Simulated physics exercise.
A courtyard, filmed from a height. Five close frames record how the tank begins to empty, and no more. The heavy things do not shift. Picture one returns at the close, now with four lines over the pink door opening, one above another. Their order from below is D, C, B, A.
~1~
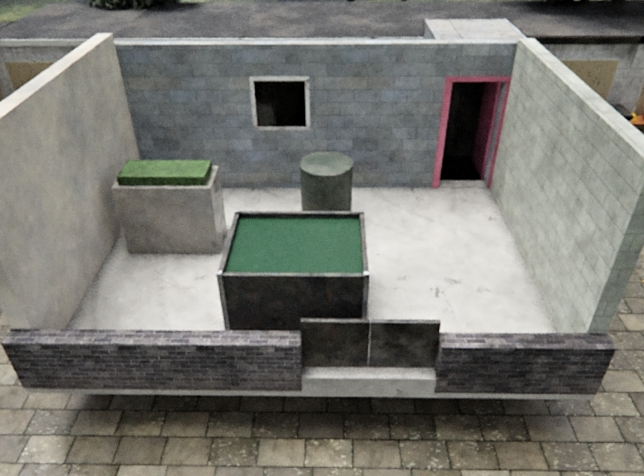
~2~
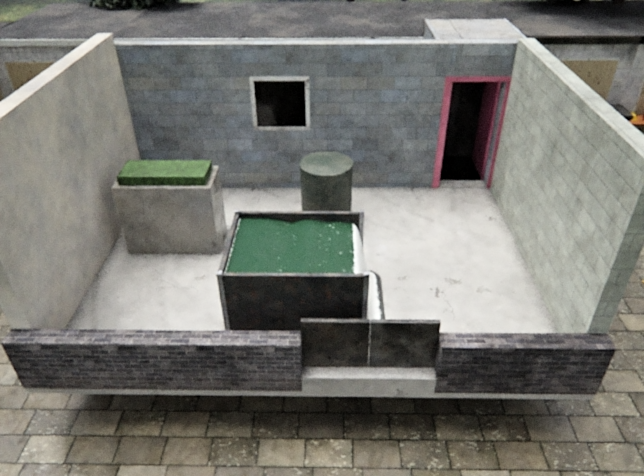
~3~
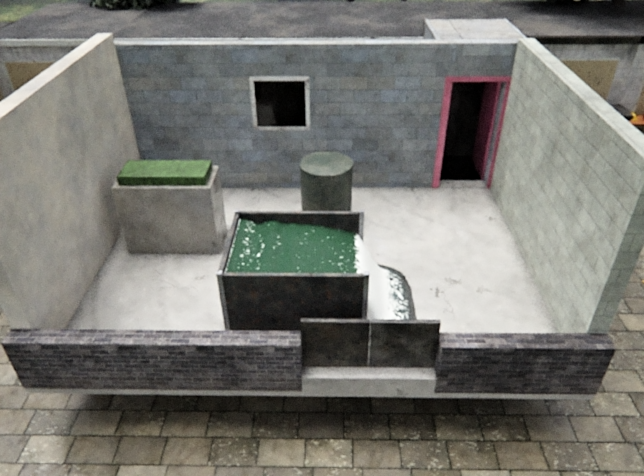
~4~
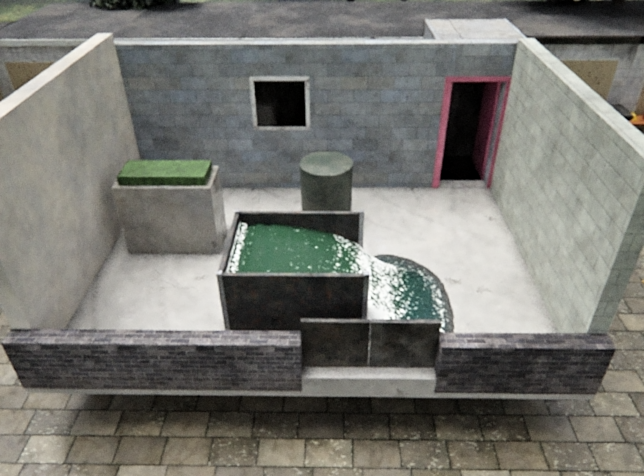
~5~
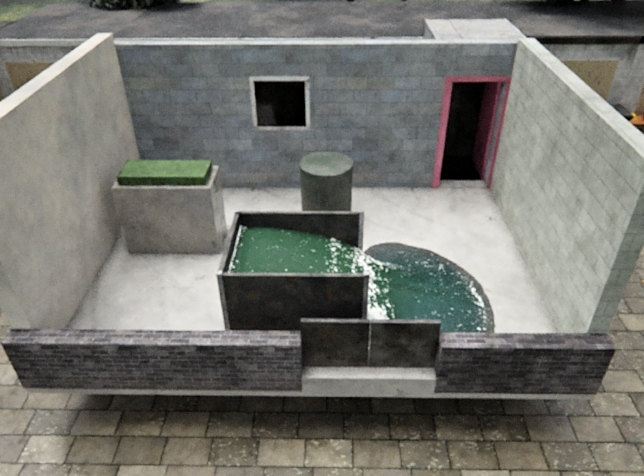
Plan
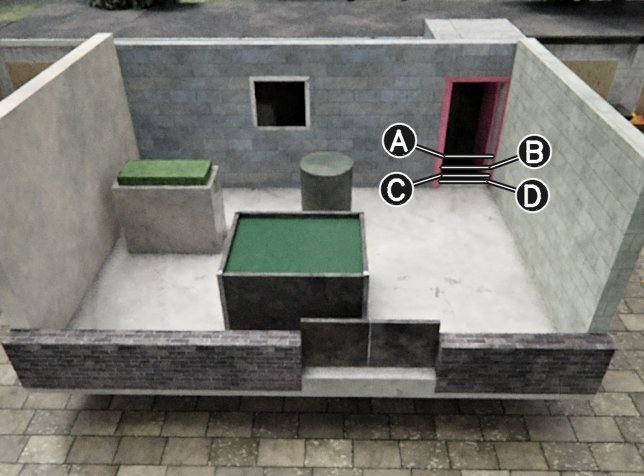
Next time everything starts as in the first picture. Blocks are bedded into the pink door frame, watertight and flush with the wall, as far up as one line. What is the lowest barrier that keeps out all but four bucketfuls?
It is B.
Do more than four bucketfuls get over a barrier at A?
No, that is safe.
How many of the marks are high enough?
Two of them.
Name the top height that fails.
Height C.
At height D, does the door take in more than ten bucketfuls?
Yes.
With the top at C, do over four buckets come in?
Yes, it does.
On the marked copy, A at (467, 156); B at (466, 167); C at (464, 175); D at (463, 181); from the bottom up D, C, B, A.
With A, nothing gets over.
With B, a splash gets over, under a bucket.
With C, about 10 bucketfuls get in.
With D, dozens of bucketfuls pour in.
